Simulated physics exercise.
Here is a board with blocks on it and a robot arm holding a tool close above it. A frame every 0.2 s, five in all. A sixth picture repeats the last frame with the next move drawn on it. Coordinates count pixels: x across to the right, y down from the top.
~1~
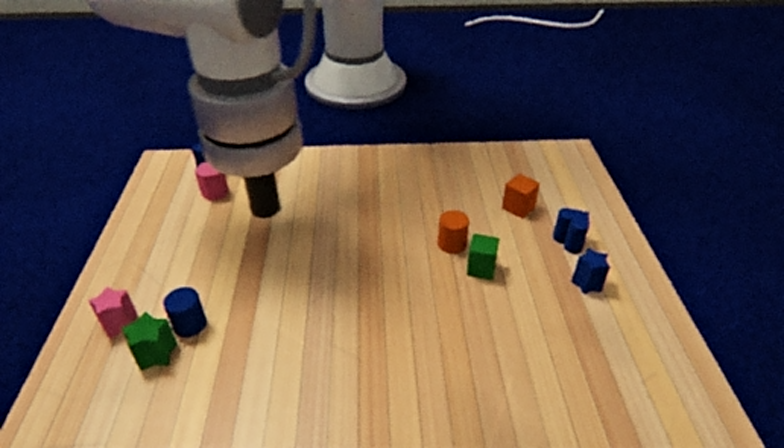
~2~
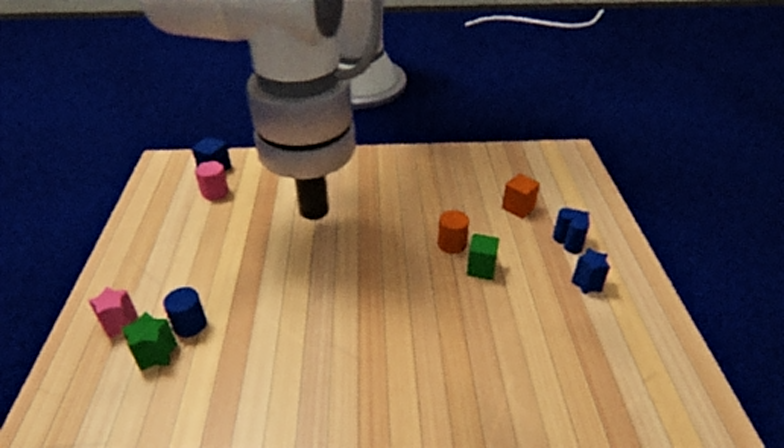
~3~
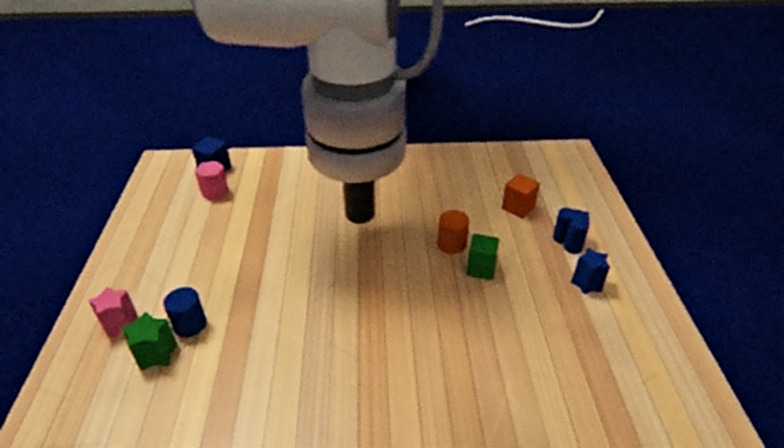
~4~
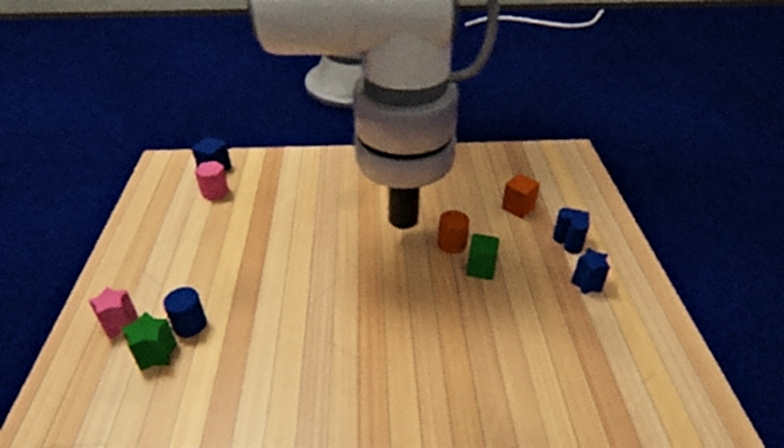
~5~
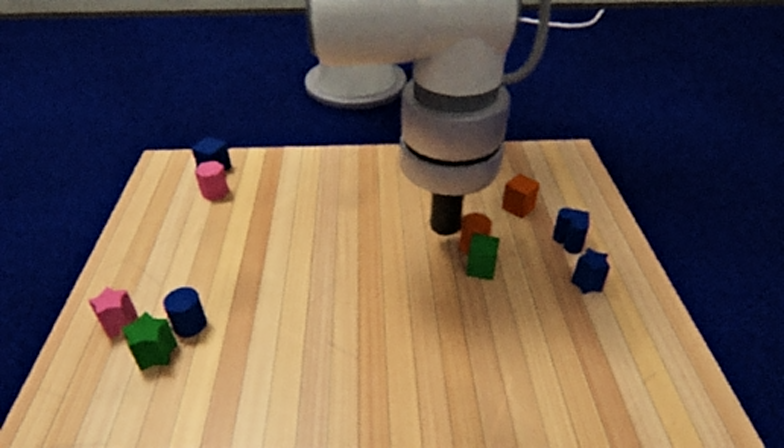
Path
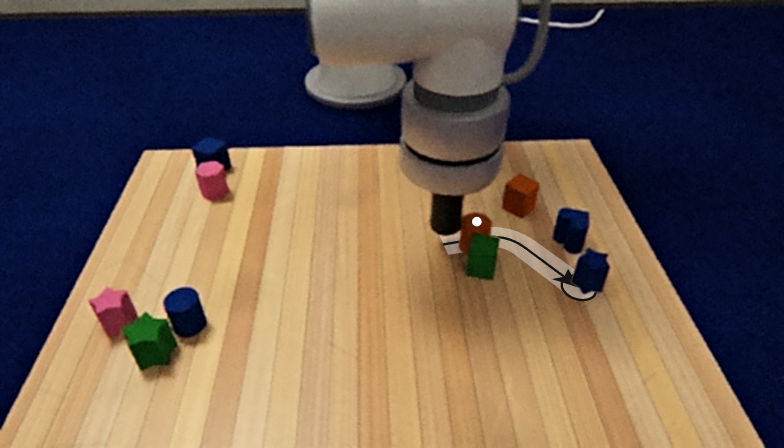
On a wooden board scattered with coloured blocks, a robot arm moves its black tool right and nudges the orange cylinder rightward.
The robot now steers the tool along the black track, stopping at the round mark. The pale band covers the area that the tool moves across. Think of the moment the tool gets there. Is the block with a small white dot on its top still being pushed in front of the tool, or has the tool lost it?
My answer is that the block with a small white dot on its top is still ahead.
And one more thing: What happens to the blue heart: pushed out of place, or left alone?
Once the path ends, it is where it was.
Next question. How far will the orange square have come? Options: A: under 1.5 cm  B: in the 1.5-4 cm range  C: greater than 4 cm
Letter A.
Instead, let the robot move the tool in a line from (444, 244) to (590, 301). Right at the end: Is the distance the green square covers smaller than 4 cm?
No, I don't think so.
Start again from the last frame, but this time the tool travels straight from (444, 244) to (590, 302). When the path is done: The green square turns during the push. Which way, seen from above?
Its spin: Clockwise.
Drawn move, from (444, 244) via (492, 237) and (537, 256), ending at (579, 288); the dot is on the orange circle.
On the path given first. One third of the way, tool (495, 219); orange circle (523, 225).
Two thirds of the way, tool (542, 238); orange circle (567, 250).
At the end, tool (585, 269); orange circle (610, 285); green square still; orange square still; blue heart still; blue star (634, 277), turned 65° anticlockwise.
